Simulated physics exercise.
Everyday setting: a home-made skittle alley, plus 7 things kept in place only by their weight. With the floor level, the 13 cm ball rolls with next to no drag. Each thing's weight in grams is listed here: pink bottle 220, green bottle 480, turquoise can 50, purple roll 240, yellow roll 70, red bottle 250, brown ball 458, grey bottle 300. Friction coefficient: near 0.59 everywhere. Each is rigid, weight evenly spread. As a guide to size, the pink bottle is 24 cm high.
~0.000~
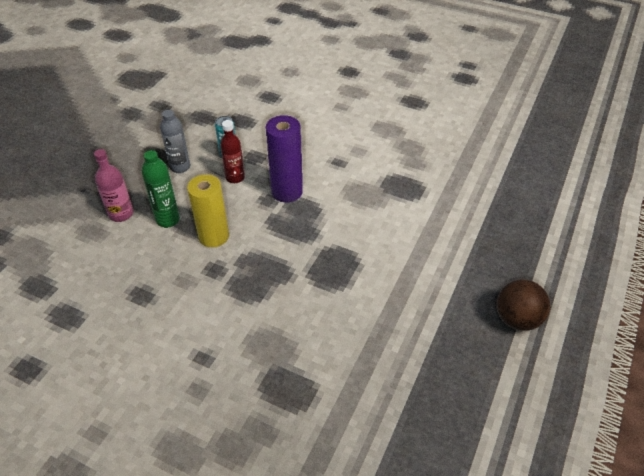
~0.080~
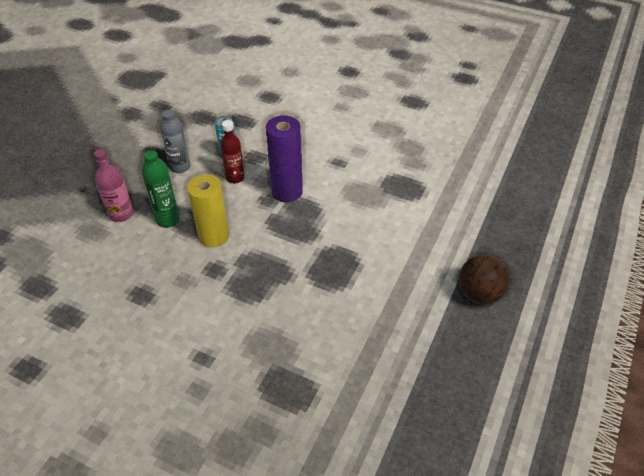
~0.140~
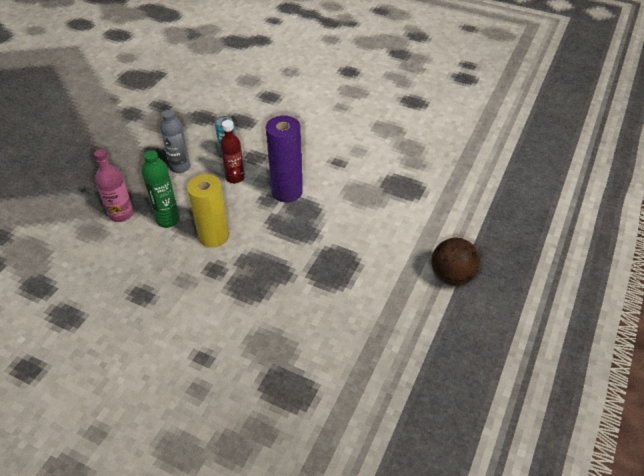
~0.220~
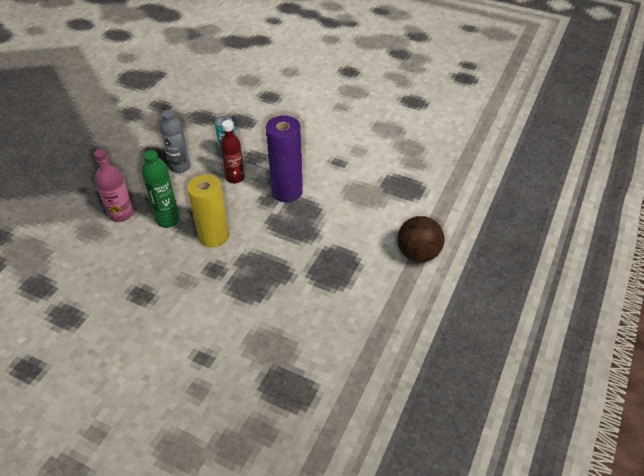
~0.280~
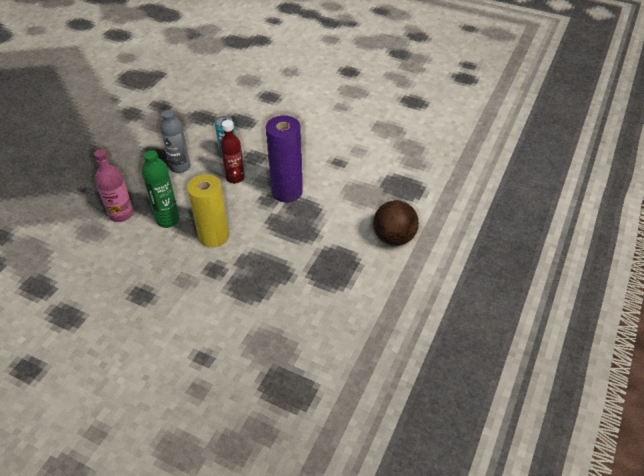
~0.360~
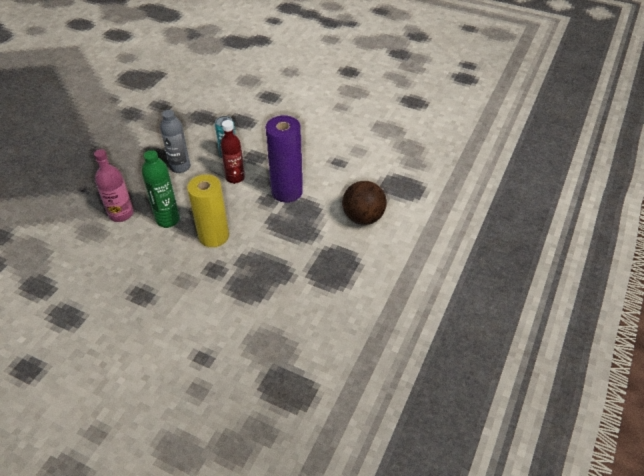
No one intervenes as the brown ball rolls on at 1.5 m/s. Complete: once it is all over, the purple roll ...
... has toppled.
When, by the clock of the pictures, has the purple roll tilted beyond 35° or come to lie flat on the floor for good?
That comes at close to 0.8 seconds.
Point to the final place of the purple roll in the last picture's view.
Around pixel (218, 186).
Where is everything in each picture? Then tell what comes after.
In the first frame, 0 cm rolled; brown ball (523, 305); purple roll (285, 160).
In the second frame, 12 cm rolled; brown ball (484, 280).
In the third frame, 21 cm rolled; brown ball (456, 262); red bottle (232, 152).
In the fourth frame, 32 cm rolled; brown ball (421, 239); pink bottle (111, 185).
In the fifth frame, 41 cm rolled; brown ball (396, 223).
In the sixth frame, 53 cm rolled; brown ball (364, 203); purple roll (285, 161).
Around 0.76 s, 97 cm rolled; brown ball near (281, 124); purple roll at 29° to upright near (251, 158).
Around 1.16 s, 137 cm rolled; brown ball near (234, 63); purple roll on its side near (218, 186).
Around 1.86 s, 205 cm rolled; purple roll on its side near (218, 186).
Finally (2.2 s), on their side or leaning hard on the floor, purple roll; the other 6 still in place (within 8 cm). Final places as that camera would see them, purple roll near (218, 186).
